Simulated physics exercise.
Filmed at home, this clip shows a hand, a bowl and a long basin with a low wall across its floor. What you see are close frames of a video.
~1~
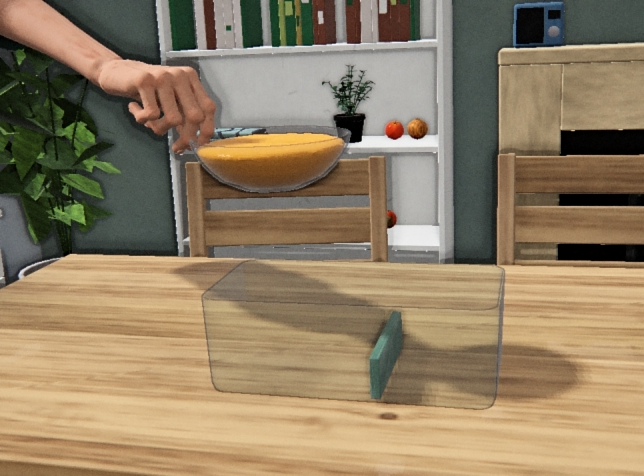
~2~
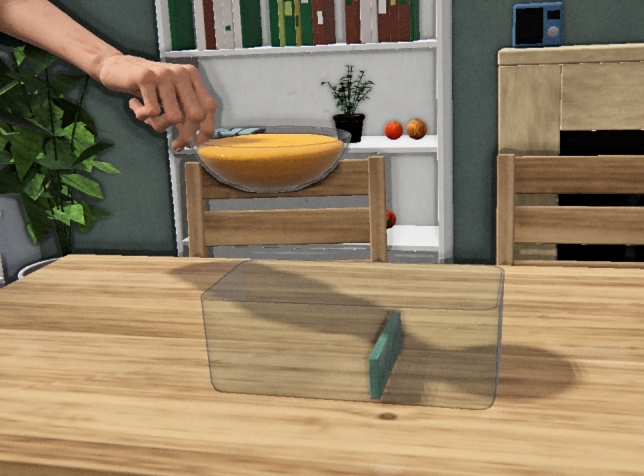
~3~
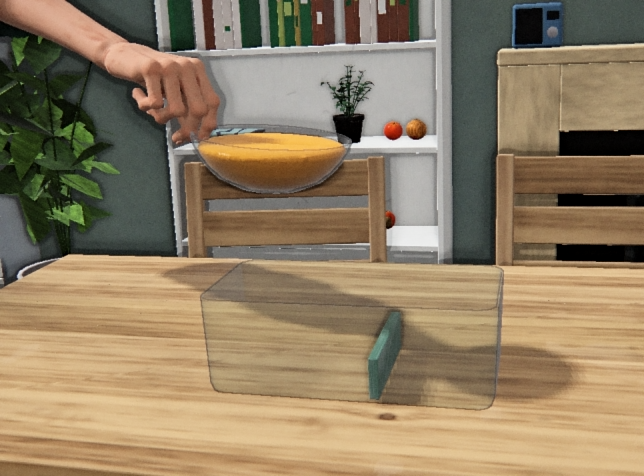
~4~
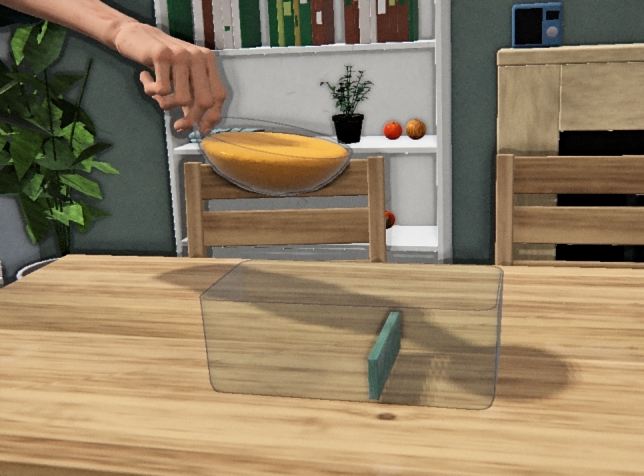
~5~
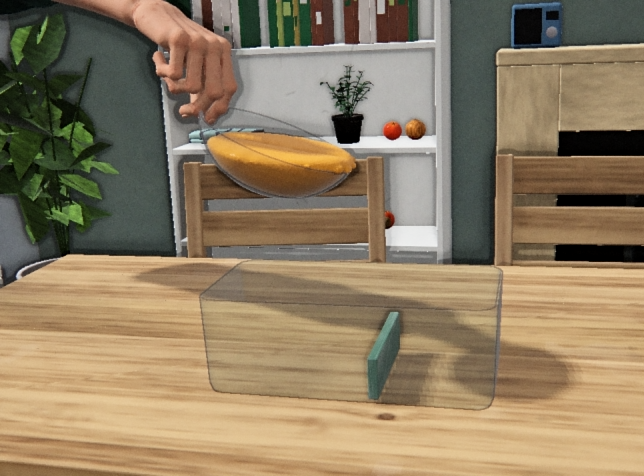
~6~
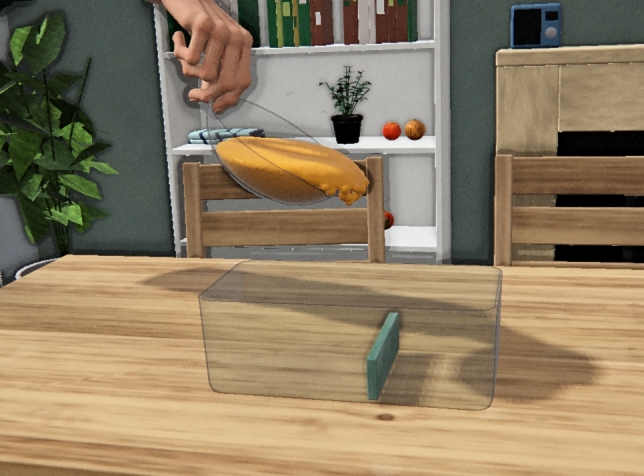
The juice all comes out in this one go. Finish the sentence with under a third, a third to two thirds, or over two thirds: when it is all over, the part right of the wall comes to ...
When it is all over, the part right of the wall comes to a third to two thirds.
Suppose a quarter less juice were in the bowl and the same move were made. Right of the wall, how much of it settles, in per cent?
Some 55 parts in a hundred.
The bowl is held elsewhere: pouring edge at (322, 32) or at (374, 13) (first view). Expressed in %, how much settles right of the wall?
First try: About 50 %; second try: About 70 %.
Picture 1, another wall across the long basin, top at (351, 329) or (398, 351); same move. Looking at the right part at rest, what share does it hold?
First try 85 per cent, second try 40 per cent.
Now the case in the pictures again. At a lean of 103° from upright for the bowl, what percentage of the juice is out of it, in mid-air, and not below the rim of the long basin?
It works out to about 5 percent.
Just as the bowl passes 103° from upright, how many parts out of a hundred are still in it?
Near 0 percent is still in there.
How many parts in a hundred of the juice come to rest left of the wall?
Around 45 %.
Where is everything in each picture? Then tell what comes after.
Tilt 0°; pouring edge (348, 137); surface from (203, 144) to (345, 142); the long basin's rim runs from (223, 279) to (502, 288); the wall's top is at (386, 335), in the first frame.
Tilt 2°; pouring edge (348, 139); surface from (203, 143) to (345, 144), in the second frame.
Tilt 6°; pouring edge (349, 146); surface from (204, 141) to (346, 149), in the third frame.
Tilt 14°; pouring edge (350, 157); surface from (209, 137) to (349, 153), in the fourth frame.
Tilt 24°; pouring edge (349, 171); surface from (214, 136) to (335, 159); 5 per cent is over the edge, in the fifth frame.
Tilt 35°; pouring edge (345, 188); surface from (222, 141) to (320, 161); 17 per cent is over the edge, in the sixth frame.
A moment on, the bowl is tipped right over and 0 per cent is still to pour, 29 is left of the wall and 64 right of it.
Next, the bowl is tipped right over and 0 per cent is still to pour, 36 is left of the wall and 45 right of it.
Then the bowl is tipped right over and 0 per cent is still to pour, 43 is left of the wall and 53 right of it.
Later the bowl is tipped right over and 0 per cent is still to pour, 43 is left of the wall and 53 right of it.
In the end 43 per cent lies left of the wall, 53 right of it and 4 outside.
